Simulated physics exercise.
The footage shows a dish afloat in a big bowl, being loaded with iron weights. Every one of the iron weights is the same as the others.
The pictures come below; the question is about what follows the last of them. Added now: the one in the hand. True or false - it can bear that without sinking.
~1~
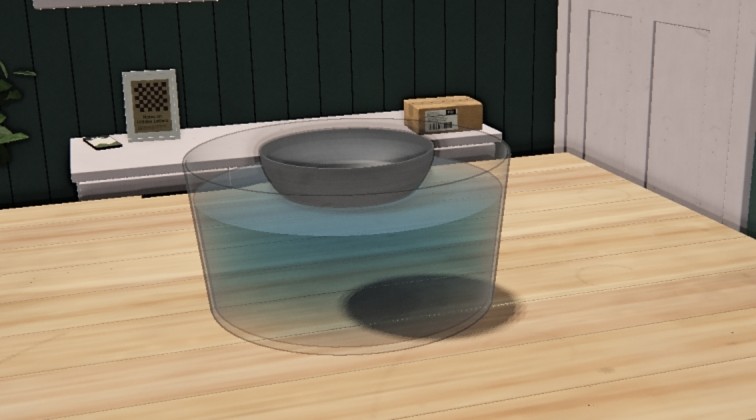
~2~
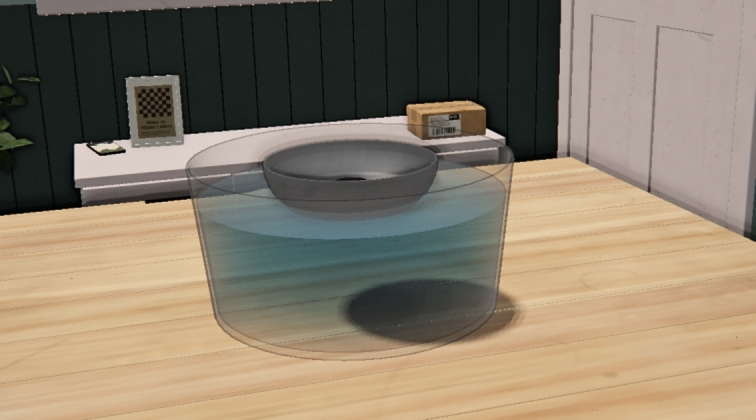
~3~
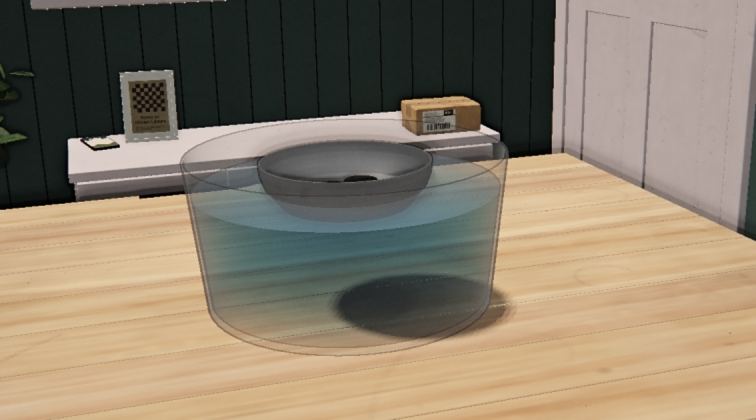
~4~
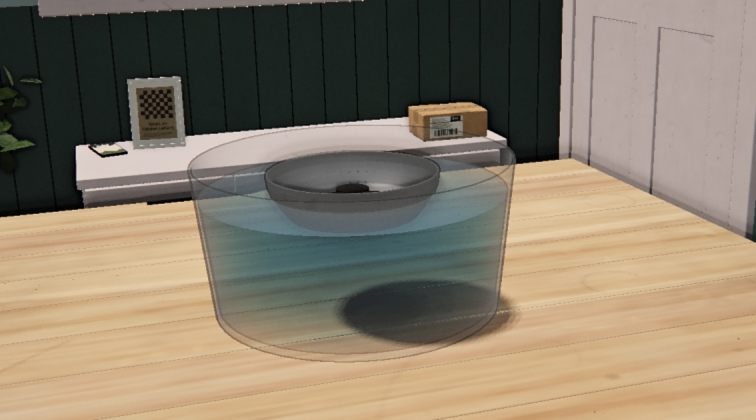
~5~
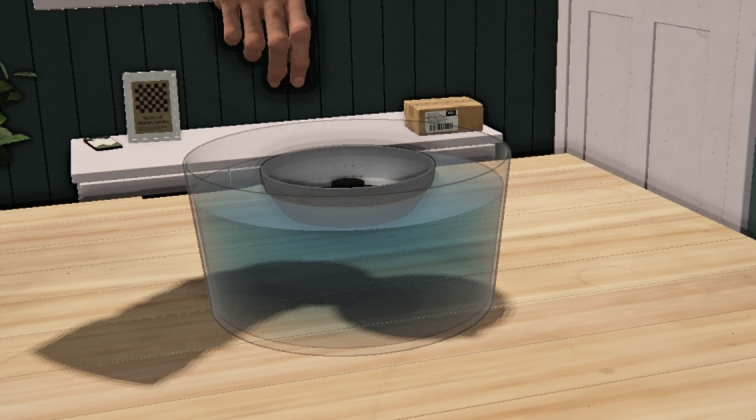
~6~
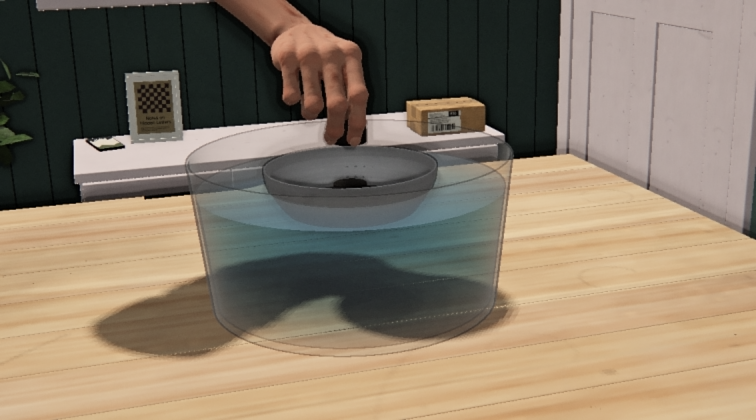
True.
Soon after, the iron weight is in and the dish dips.
Later, it steadies; about a third of its side above the surface.
In the end, the dish floats; about a third of its side above the surface.
